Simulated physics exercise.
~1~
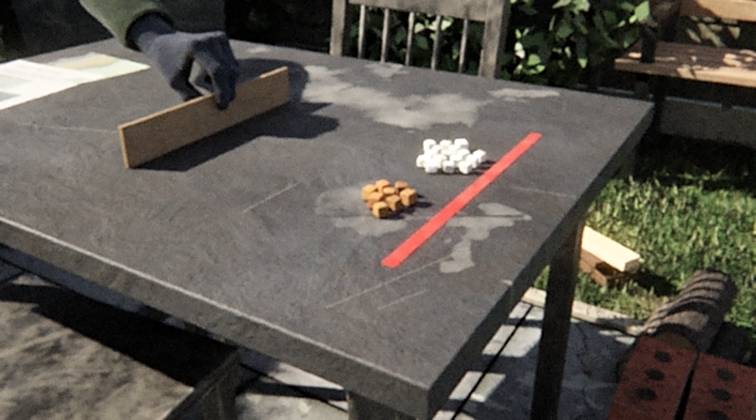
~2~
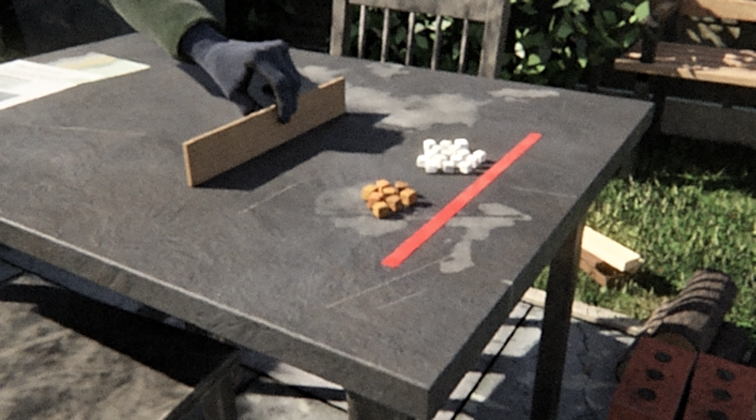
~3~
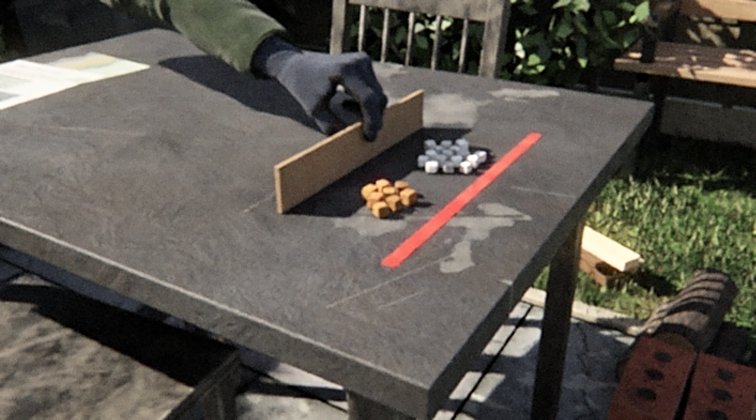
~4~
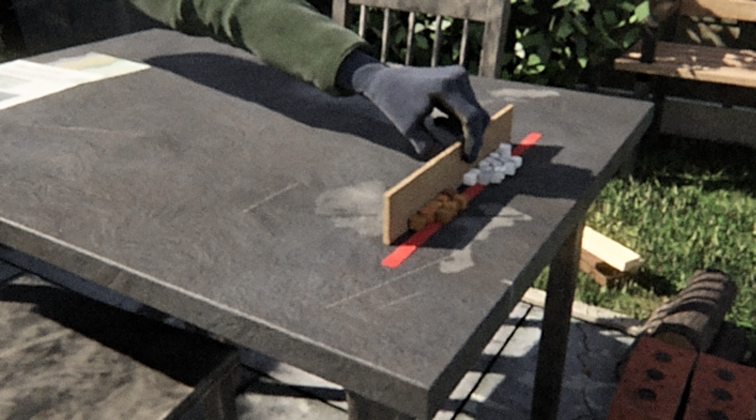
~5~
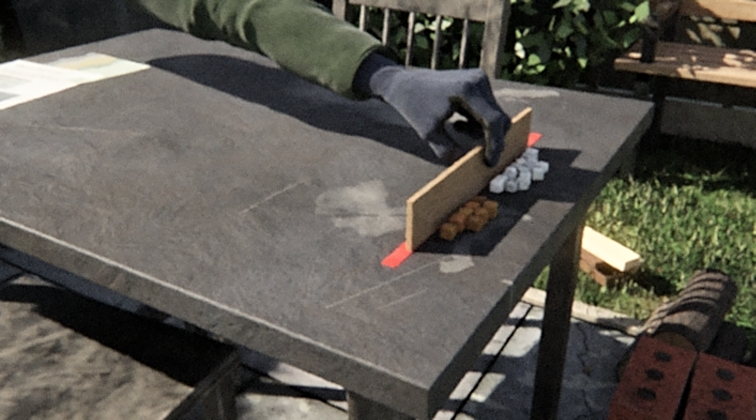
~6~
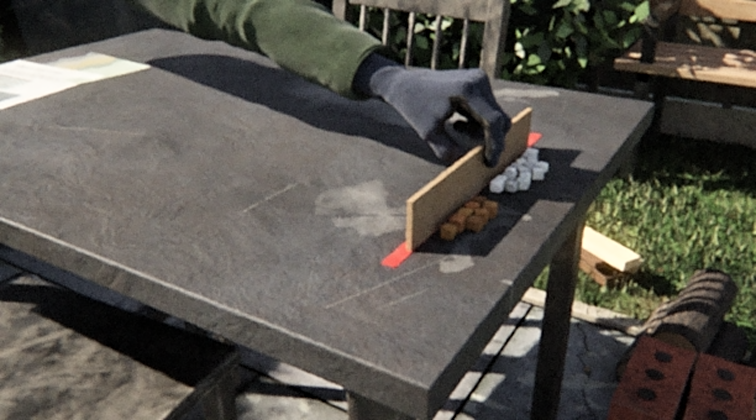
On a dark outdoor table beside a patch of grass, a gloved hand holds a thin tan board upright, well to the left of two small batches of cubes and a strip of red tape. The hand slides the board rightward across the bare surface while the orange and white cubes stay put. The board closes in on both batches, then pushes them right, onto the tape and past it. It stops at the red strip and stays there, still gripped, with the nearer orange cubes and farther white cubes resting on the table in front of it.
